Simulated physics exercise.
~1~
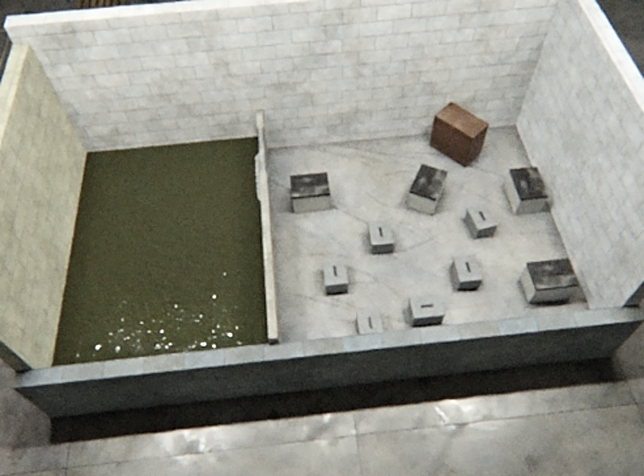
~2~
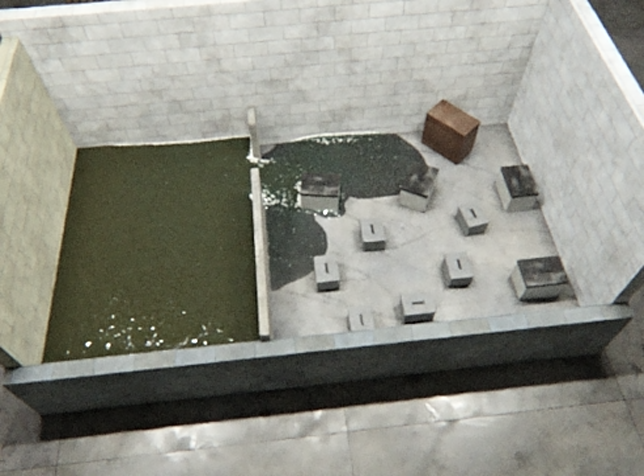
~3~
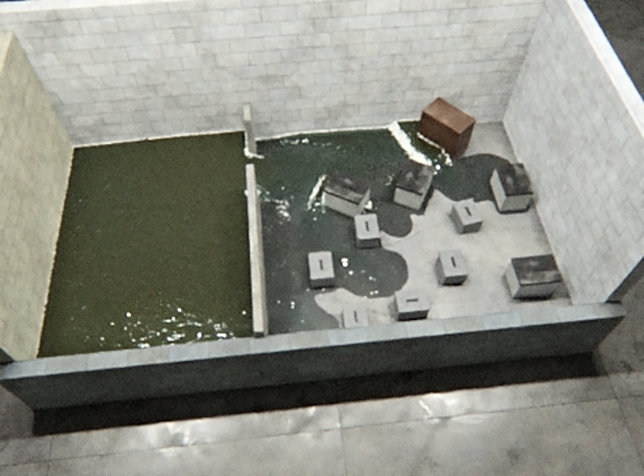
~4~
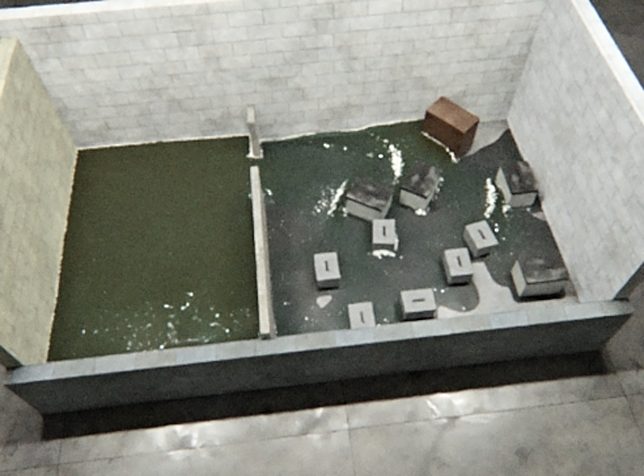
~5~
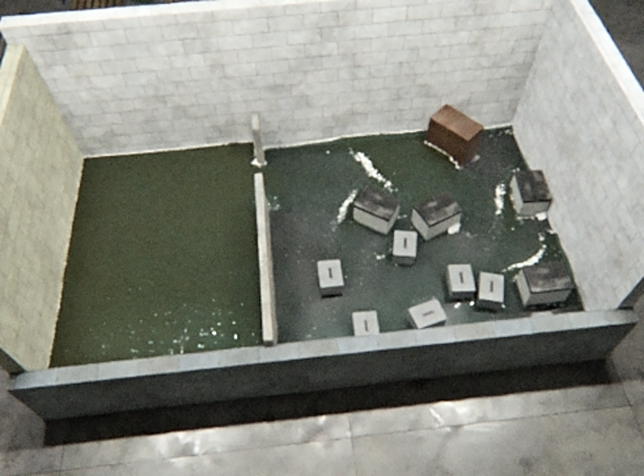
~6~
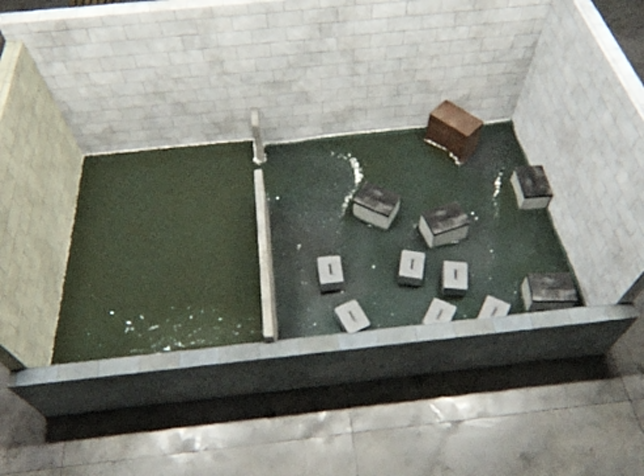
Dark green water pours through a gap into the dry right room, shifting several boxes.
